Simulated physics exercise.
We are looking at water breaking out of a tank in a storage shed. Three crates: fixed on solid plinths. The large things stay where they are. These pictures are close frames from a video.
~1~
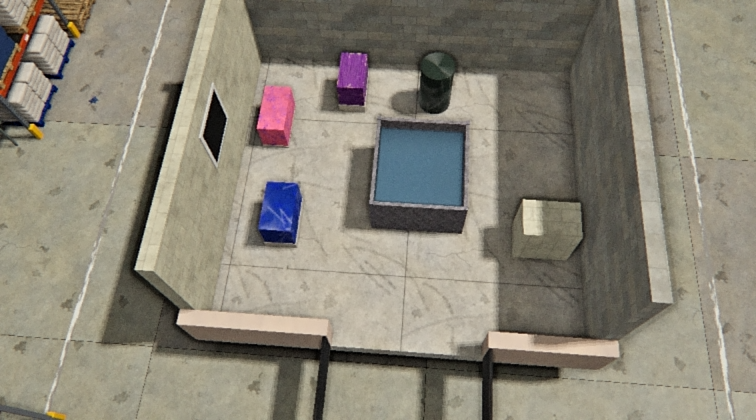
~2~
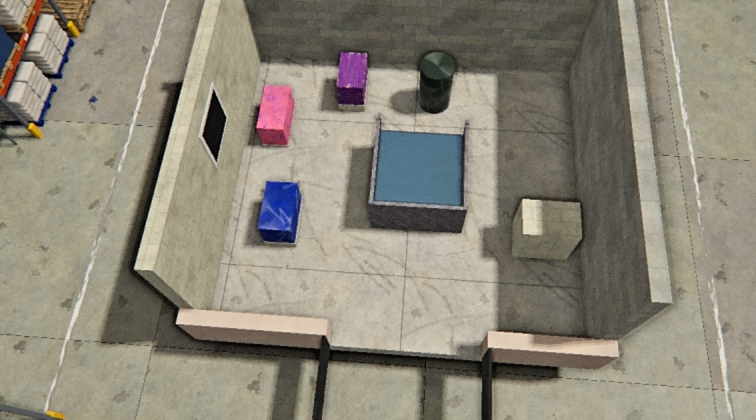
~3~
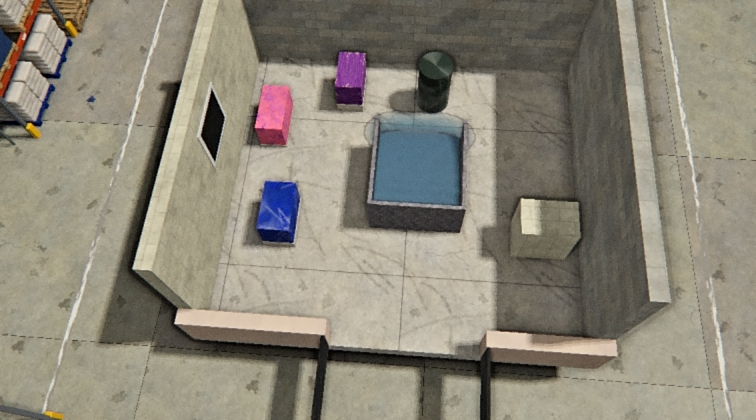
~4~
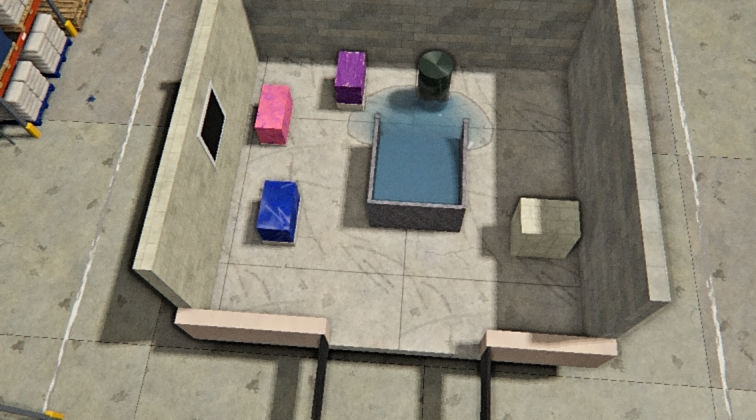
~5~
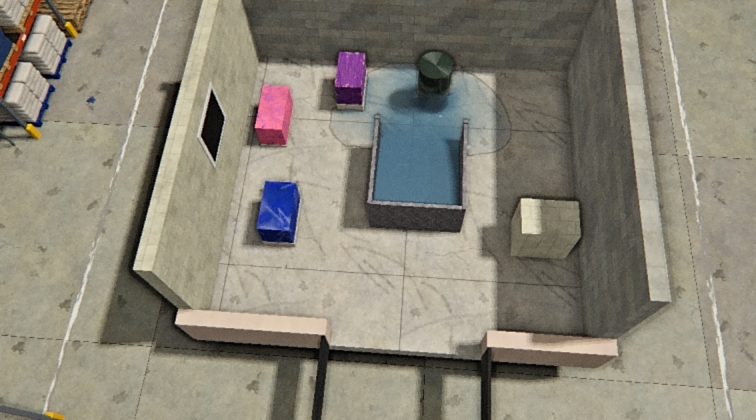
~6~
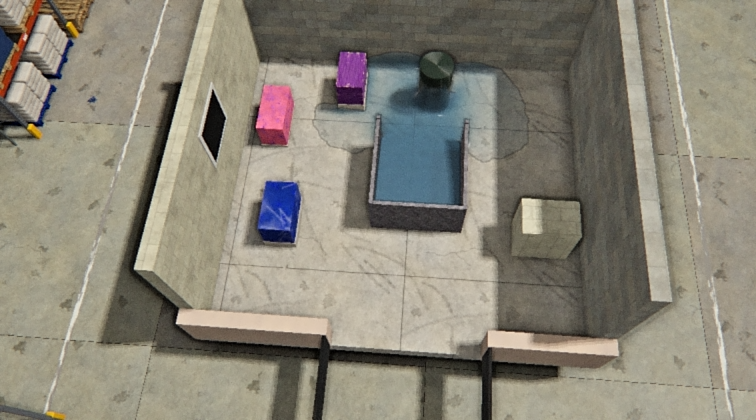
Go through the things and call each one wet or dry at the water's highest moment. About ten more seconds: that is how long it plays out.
Called one by one: The blue crate is dry; the pink crate is wet; the purple crate is wet.
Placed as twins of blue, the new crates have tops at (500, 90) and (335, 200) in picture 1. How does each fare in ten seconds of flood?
Crate by crate: Gets flooded; is not reached.
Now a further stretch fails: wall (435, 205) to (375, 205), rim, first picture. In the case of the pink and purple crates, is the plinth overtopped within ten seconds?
As it turns out, the pink crate gets overtopped, and the purple crate is left untouched.
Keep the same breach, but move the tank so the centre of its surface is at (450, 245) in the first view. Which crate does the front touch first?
Answer: The purple crate, before any other.
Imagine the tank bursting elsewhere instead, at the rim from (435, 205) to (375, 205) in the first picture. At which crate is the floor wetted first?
My answer: The crate marked blue.
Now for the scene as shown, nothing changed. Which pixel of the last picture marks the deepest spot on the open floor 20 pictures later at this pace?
My pick is (559, 223).
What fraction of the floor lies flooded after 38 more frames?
My best guess is some 90 %.
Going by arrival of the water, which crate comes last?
That would be the blue-painted one.
A moment on, water covers 30 % of the floor; the blue crate not reached, the pink crate water round its plinth, the purple crate water round its plinth.
Next, water covers 40 % of the floor; the blue crate not reached, the pink crate water round its plinth, the purple crate water round its plinth.
Then, water covers 60 % of the floor; the blue crate water round its plinth, the pink crate water round its plinth, the purple crate water round its plinth.
Later, water covers 90 % of the floor; the blue crate water round its plinth, the pink crate water round its plinth, the purple crate water round its plinth.
In the end, water covers 100 % of the floor; the blue crate stayed above the water, the pink crate was topped, the purple crate was topped.
